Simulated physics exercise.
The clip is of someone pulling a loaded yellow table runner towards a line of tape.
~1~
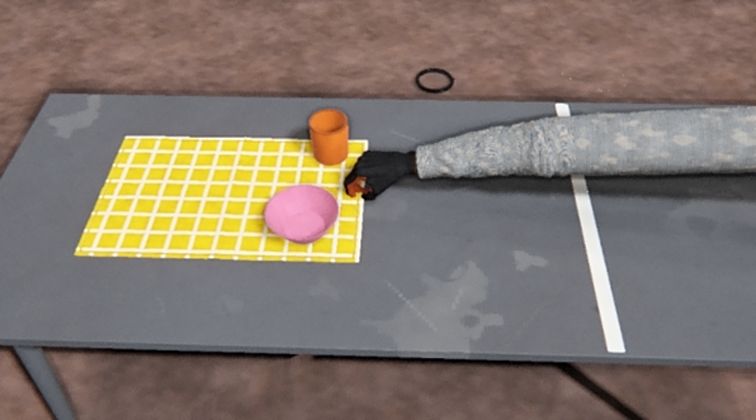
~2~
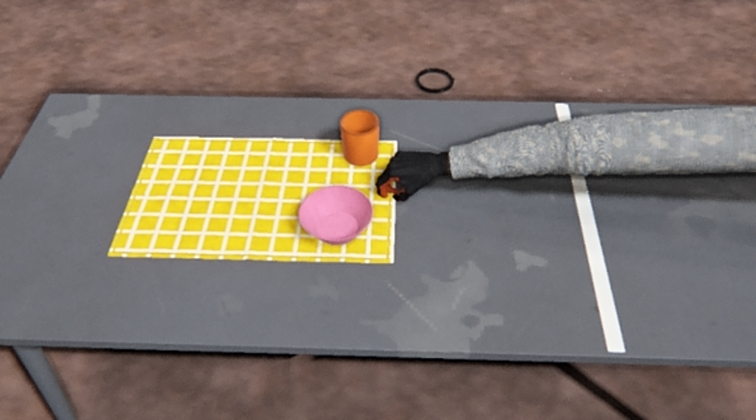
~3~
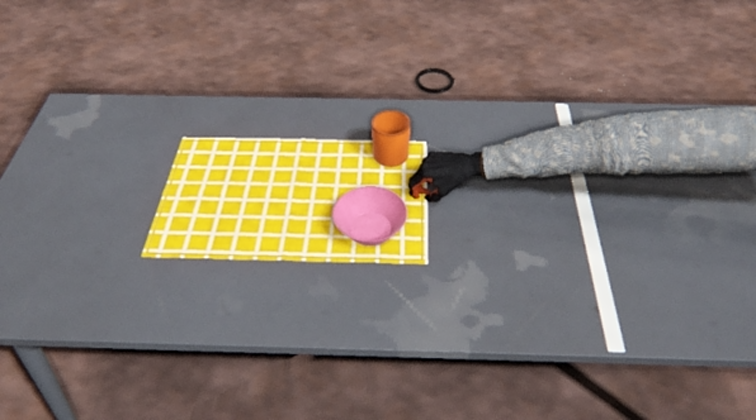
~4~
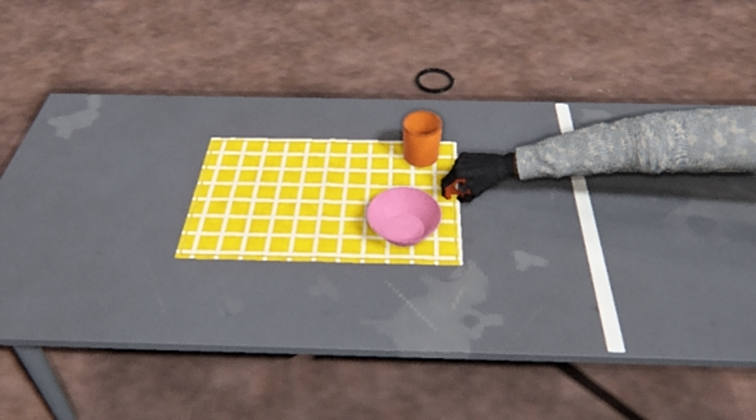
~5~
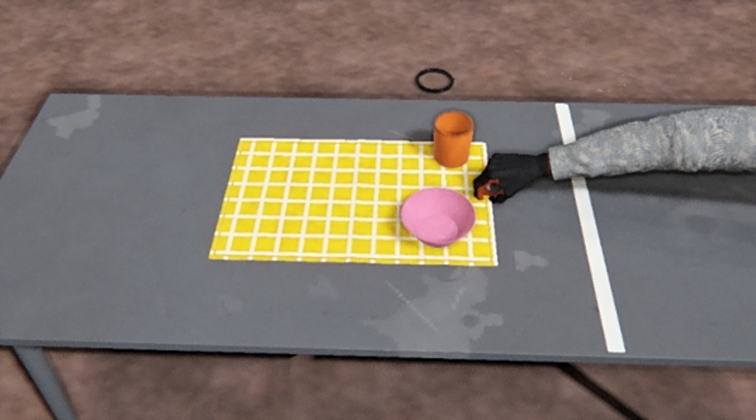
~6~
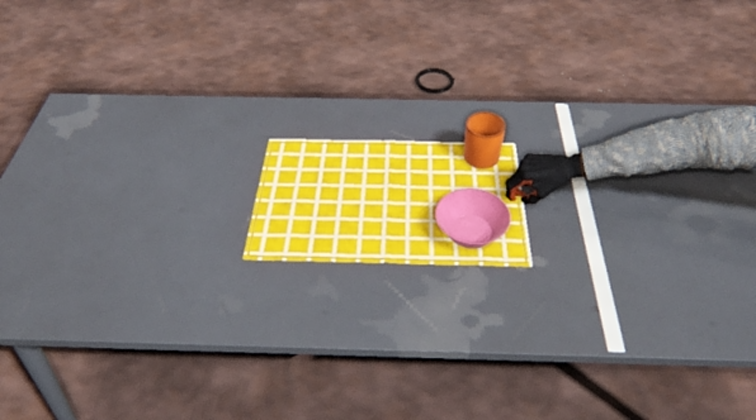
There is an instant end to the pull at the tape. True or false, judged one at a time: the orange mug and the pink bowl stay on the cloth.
Taking them one by one: For the orange mug, false; for the pink bowl, false.
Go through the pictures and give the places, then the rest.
The first frame shows table runner end (358, 262); orange mug (328, 121); pink bowl (302, 211); tape (612, 327).
The second frame shows table runner end (393, 263), far hem (108, 256); pink bowl (336, 212).
The third frame shows table runner end (427, 264); orange mug (391, 122).
The fourth frame shows table runner end (462, 265), far hem (176, 258); pink bowl (404, 213).
The fifth frame shows table runner end (497, 266); orange mug (454, 124).
The sixth frame shows table runner end (532, 267), far hem (243, 259); orange mug (486, 124); pink bowl (473, 215); tape (612, 327).
Then, 0.05 s past the final frame, hem short of the tape; orange mug on the cloth near (514, 142); pink bowl on the cloth near (506, 225).
Then, 0.16 s past the final frame, hem at the tape; orange mug ahead of the hem near (576, 143); pink bowl on the cloth near (573, 226).
When it is over, hem at the tape; orange mug knocked over near (630, 148); pink bowl ahead of the hem near (618, 228). The orange mug slides clear of the cloth and the pink bowl leaves the cloth.
